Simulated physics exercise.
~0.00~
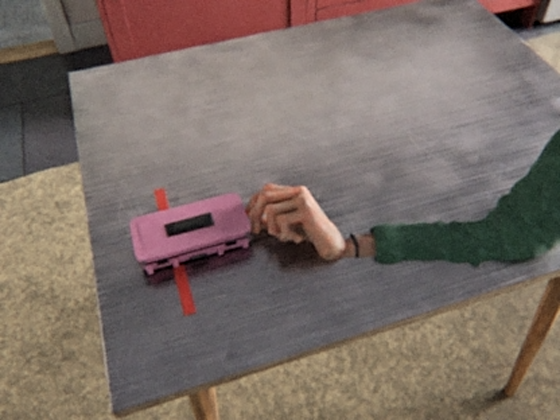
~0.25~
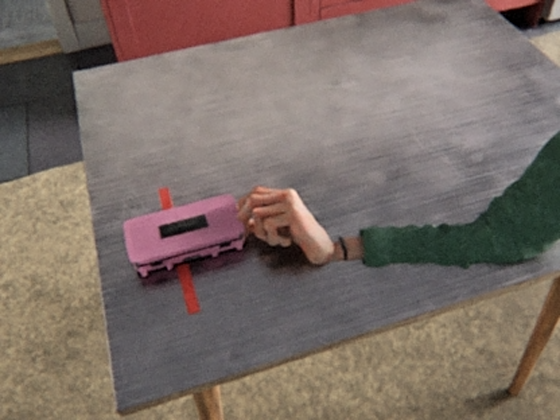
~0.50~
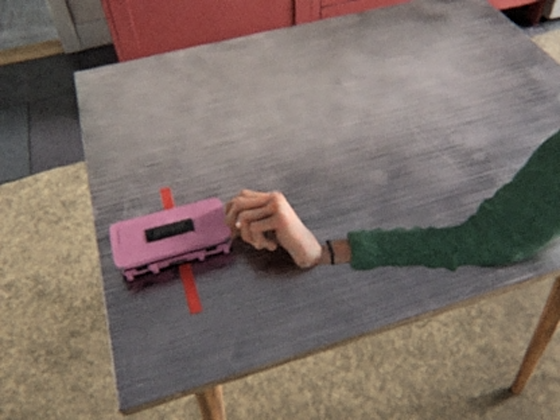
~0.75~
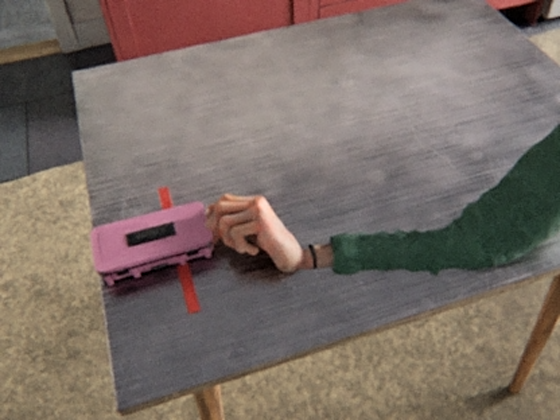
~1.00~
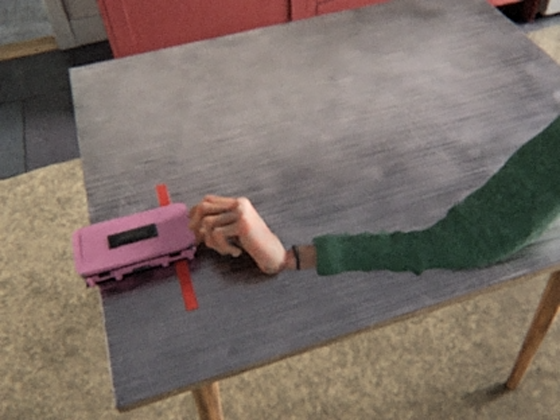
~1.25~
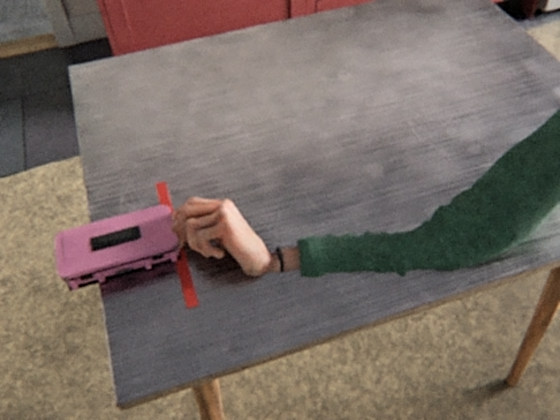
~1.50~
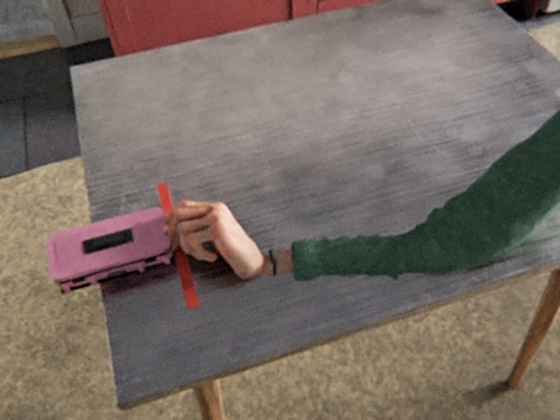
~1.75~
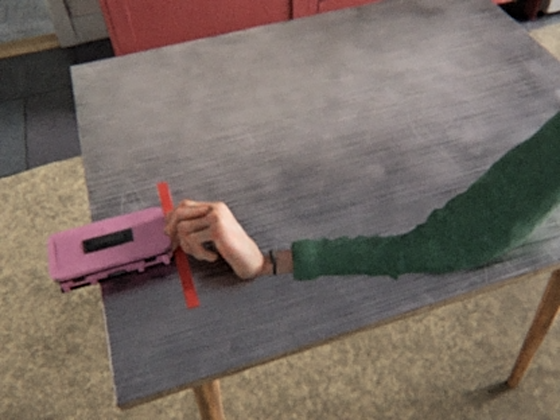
Pink case being pushed left across a red tape mark by a hand, ending at rest jutting over the grey table's edge.
